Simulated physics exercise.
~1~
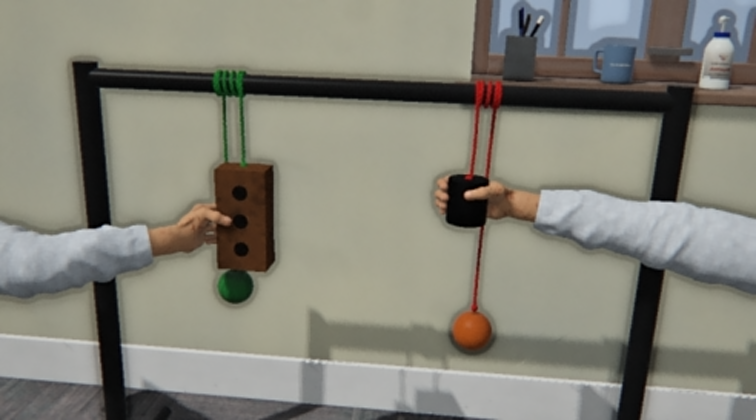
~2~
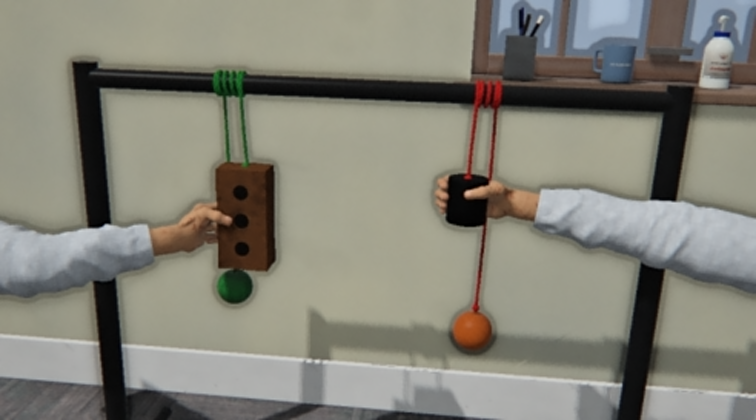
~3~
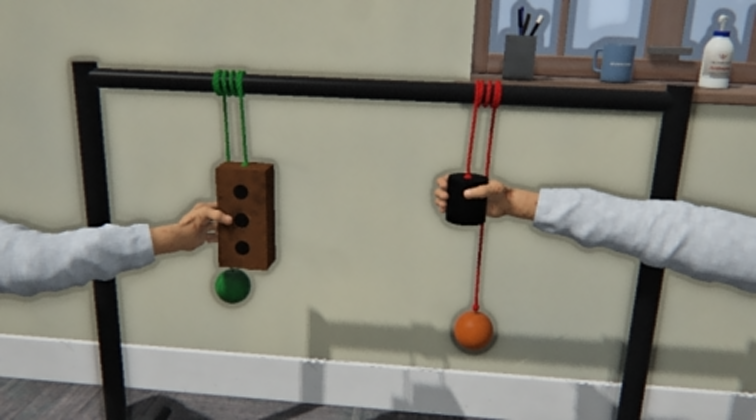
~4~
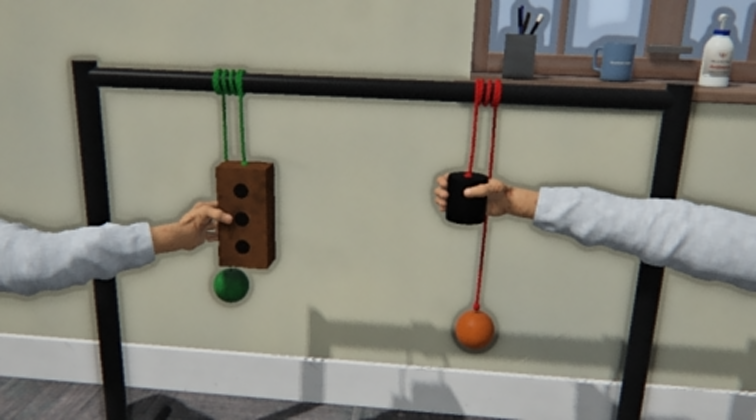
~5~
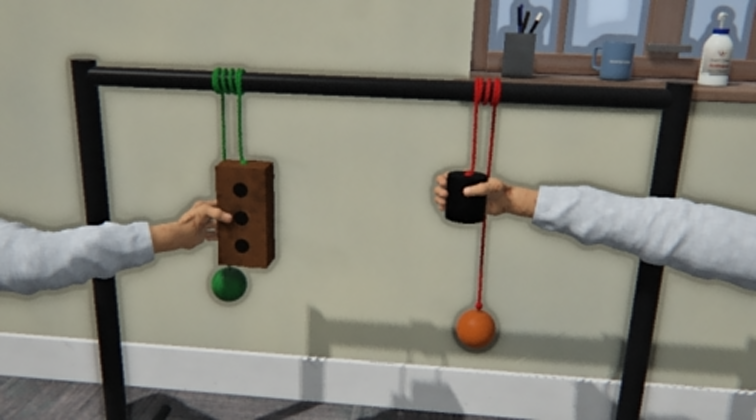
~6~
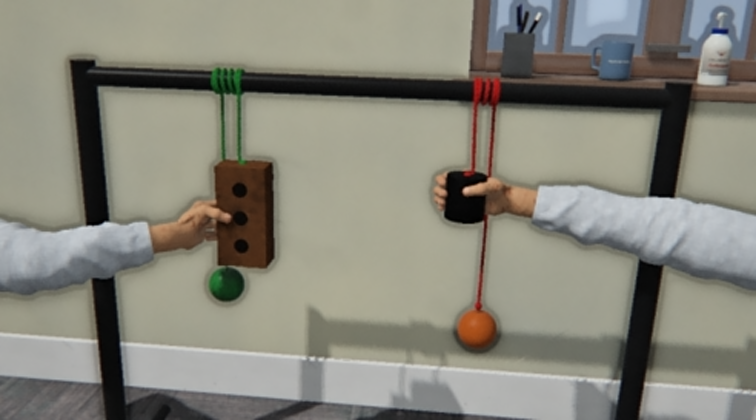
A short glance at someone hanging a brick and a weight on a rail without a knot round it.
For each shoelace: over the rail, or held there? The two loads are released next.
Brick - held there. Weight - held there.
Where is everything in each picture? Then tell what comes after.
In the first frame, brick (246, 217); weight (467, 200); left apple (236, 286); right orange (472, 331).
In the second frame, brick (246, 216); weight (467, 200).
In the third frame, brick (247, 215); weight (467, 199).
In the fourth frame, brick (247, 214); weight (467, 198).
In the fifth frame, brick (246, 213); weight (466, 197).
In the sixth frame, brick (246, 214); weight (466, 197); left shoelace wound several times round the rail; right shoelace wound several times round the rail.
Then, 0.30 s later than the last view, brick in the air near (243, 224); weight in the air near (468, 210).
Then, 0.56 s later than the last view, brick in the air near (239, 220); weight in the air near (472, 205).
Then, 1.12 s later than the last view, brick in the air near (242, 221); weight in the air near (467, 211).
Finally, brick in the air near (241, 221); weight in the air near (469, 211). The brick stays hanging and the weight is held.
